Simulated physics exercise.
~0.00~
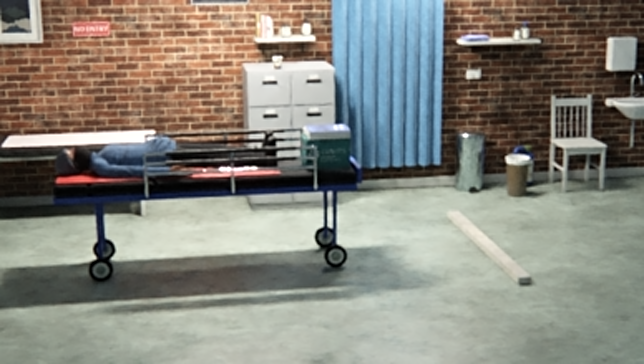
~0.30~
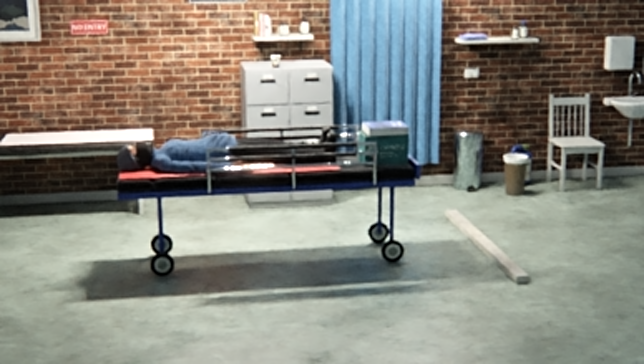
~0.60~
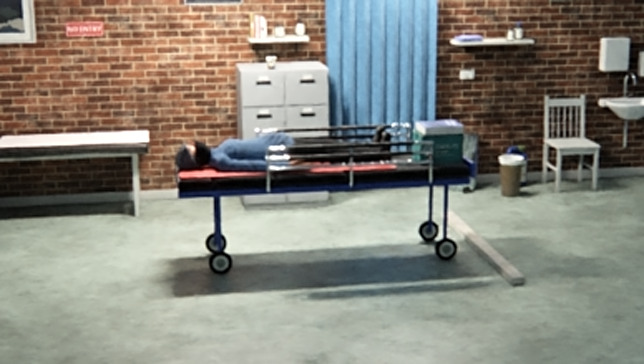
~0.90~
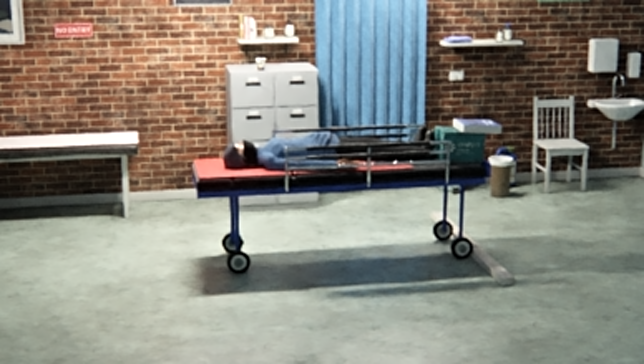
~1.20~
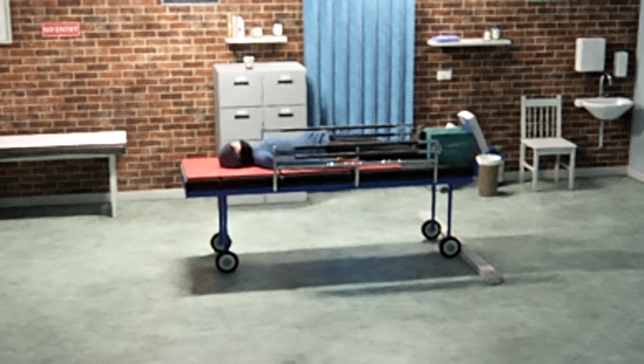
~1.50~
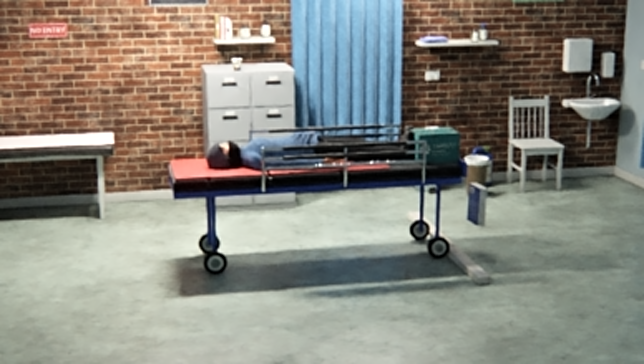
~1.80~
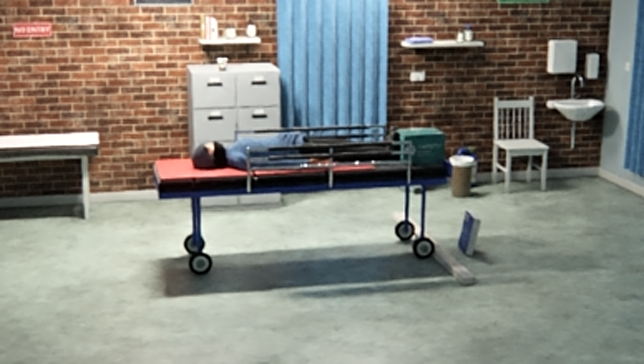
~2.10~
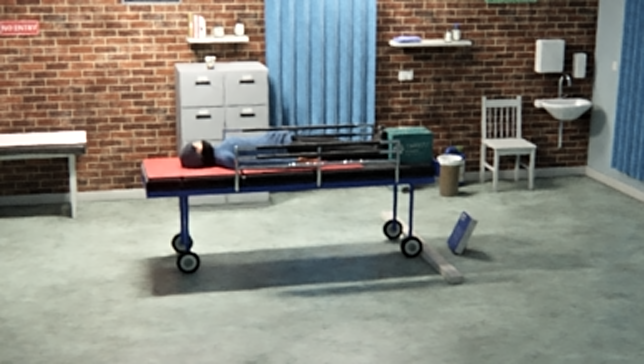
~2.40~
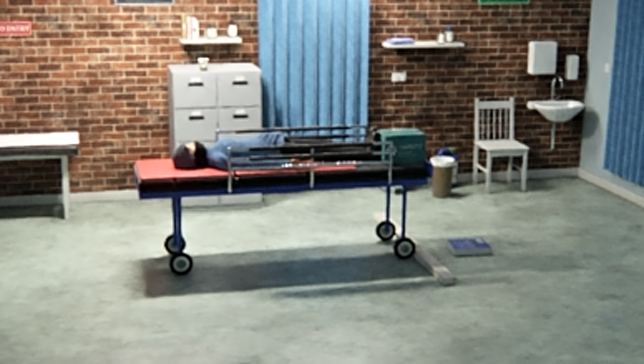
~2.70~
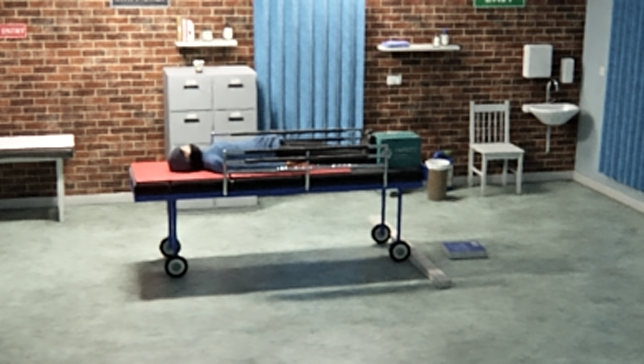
Trolley carrying a person rolling right, stopping at a floor sill, blue folder tumbling off the end while green bag stays aboard.
